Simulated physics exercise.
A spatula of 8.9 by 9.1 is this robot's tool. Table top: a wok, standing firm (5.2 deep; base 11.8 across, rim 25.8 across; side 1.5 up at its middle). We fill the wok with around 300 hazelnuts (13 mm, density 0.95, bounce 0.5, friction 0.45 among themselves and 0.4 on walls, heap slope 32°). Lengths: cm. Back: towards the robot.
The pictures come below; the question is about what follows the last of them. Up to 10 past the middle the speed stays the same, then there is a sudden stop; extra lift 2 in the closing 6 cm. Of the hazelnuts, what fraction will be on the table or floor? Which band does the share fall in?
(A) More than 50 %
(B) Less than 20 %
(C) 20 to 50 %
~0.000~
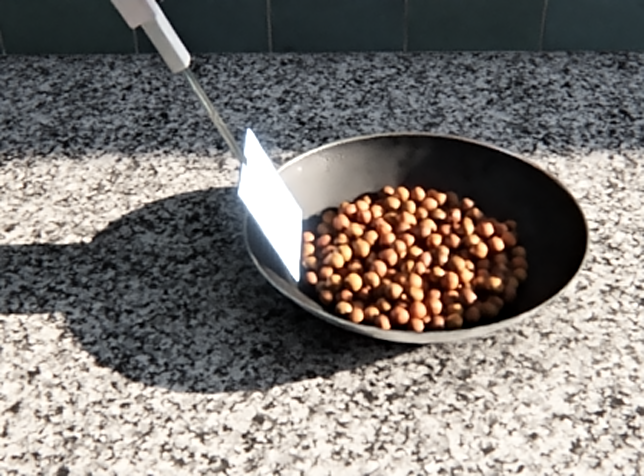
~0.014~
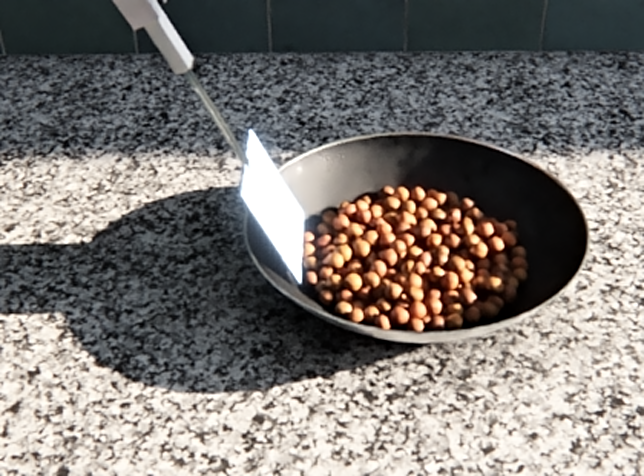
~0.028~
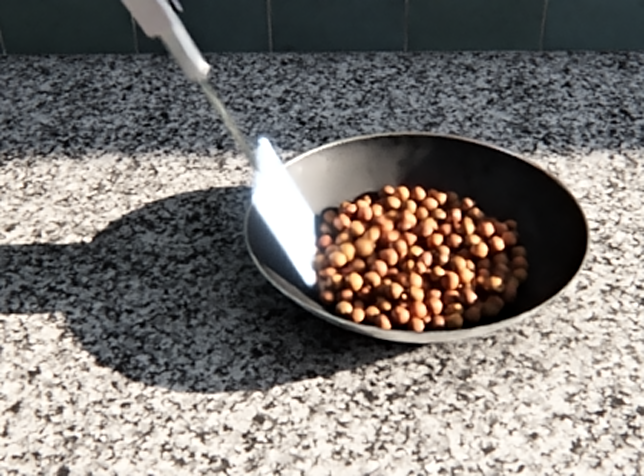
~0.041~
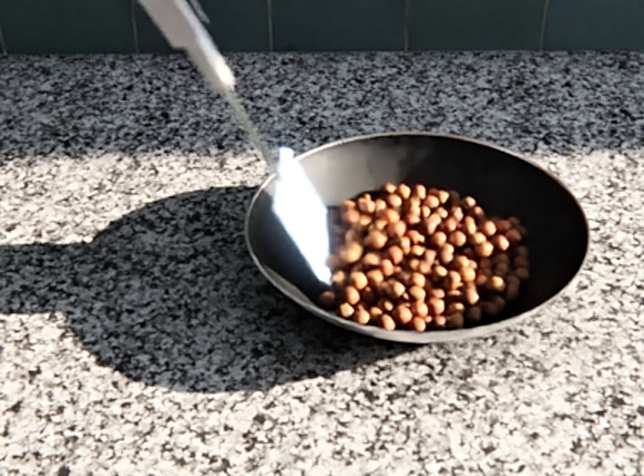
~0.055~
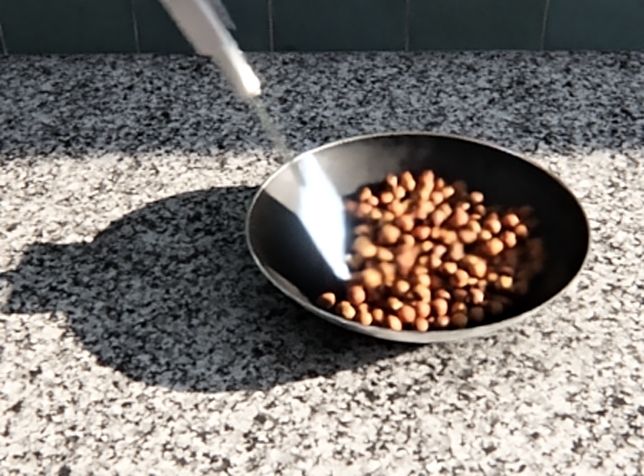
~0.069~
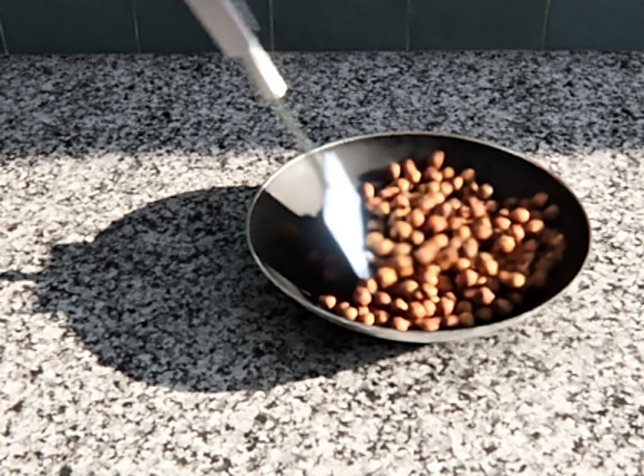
More than 50 % (A).
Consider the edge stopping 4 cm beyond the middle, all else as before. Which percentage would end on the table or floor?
15 %, roughly.
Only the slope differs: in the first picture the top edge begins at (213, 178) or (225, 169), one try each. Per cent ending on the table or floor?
First try roughly 55 percent, second try roughly 50 percent.
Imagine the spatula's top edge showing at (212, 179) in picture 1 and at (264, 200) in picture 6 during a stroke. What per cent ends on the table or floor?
Roughly 45 percent ends up there.
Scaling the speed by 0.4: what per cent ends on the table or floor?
Roughly 40 percent ends on the table or floor.
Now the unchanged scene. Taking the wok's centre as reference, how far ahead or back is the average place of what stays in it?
Forward offset: Roughly 2.5 cm.
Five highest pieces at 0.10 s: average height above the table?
Estimated height above table: Approx. 7 cm.
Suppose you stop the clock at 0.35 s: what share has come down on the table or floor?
20 %.
After 0.10 s, sloping 64°, highest piece 8 above the table; 300 in the wok.
After 0.14 s, sloping 64°, highest piece 11 above the table; 288 in the wok, 12 on the blade or in flight.
After 0.35 s, sloping 64°, highest piece 22 above the table; 114 in the wok, 62 on the table or floor, 124 on the blade or in flight.
After 1.40 s, sloping 64°, highest piece 2 above the table; 186 on the table or floor, 114 in the wok.
In the end, 186 on the table or floor, 114 in the wok. That is 62 % on the table or floor.
